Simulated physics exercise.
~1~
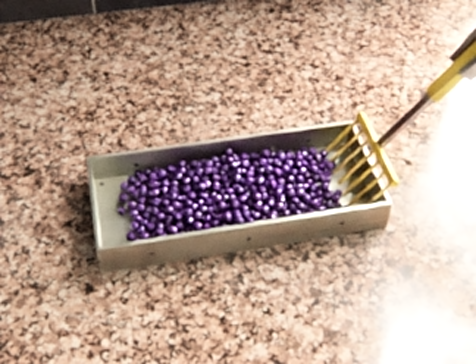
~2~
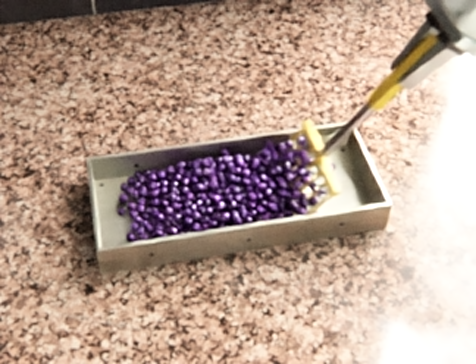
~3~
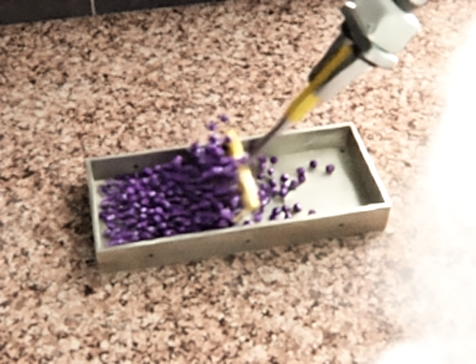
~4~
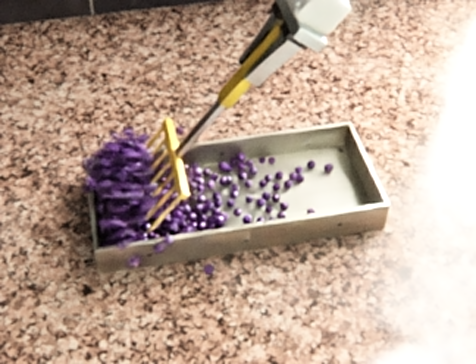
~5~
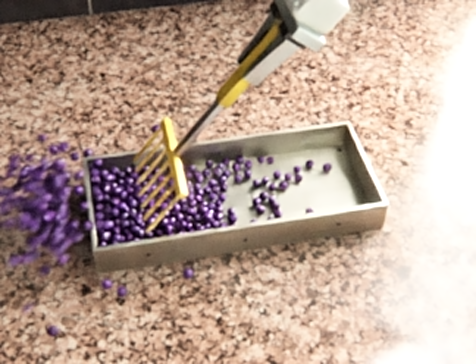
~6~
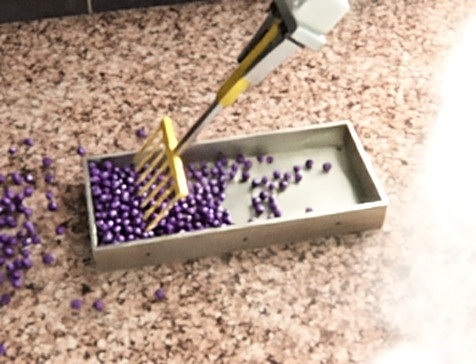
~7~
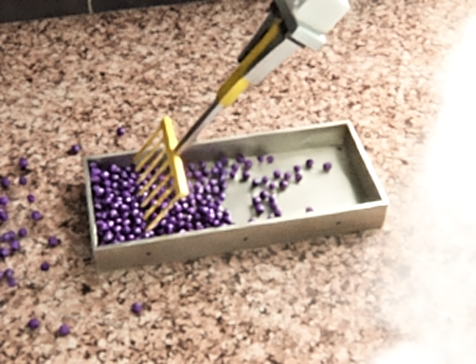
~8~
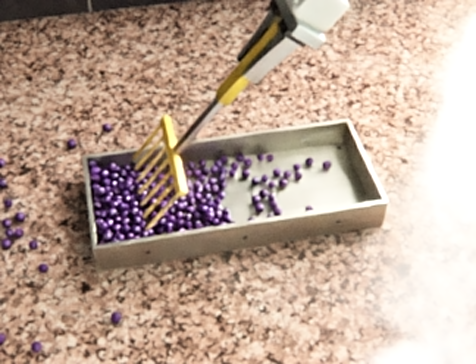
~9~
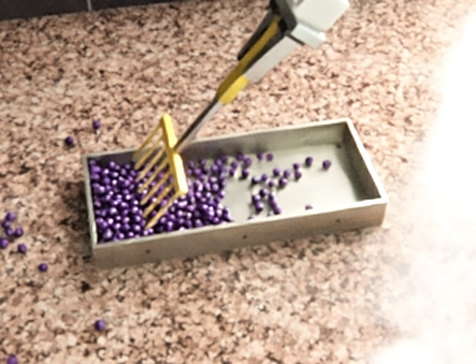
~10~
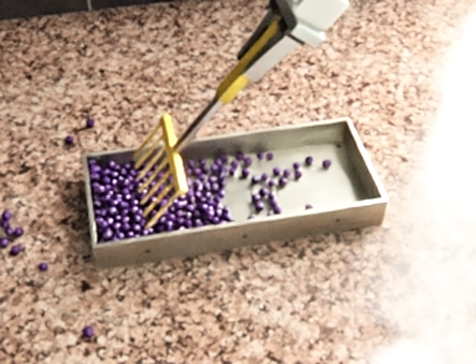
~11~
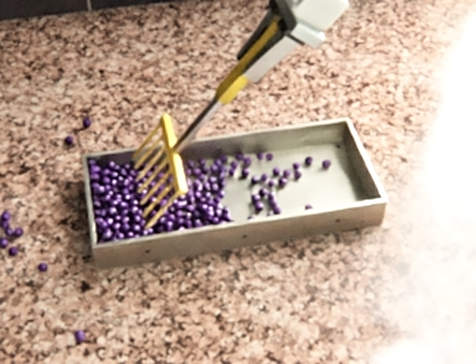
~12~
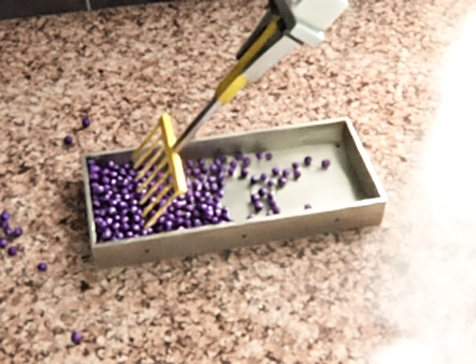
Glossy purple beads fill much of a shallow, pale metal tin on a speckled pinkish-brown countertop, seen from above at an angle. A yellow rake, held by a grey and white robotic arm, starts at the tin's right end. It sweeps left through the beads, bunching them up and leaving a few scattered behind its prongs. As the rake halts near the left end, a dense cluster flies over the edge and spreads across the counter. Many roll away to the left, while the rake stays still among the beads remaining in the tin.
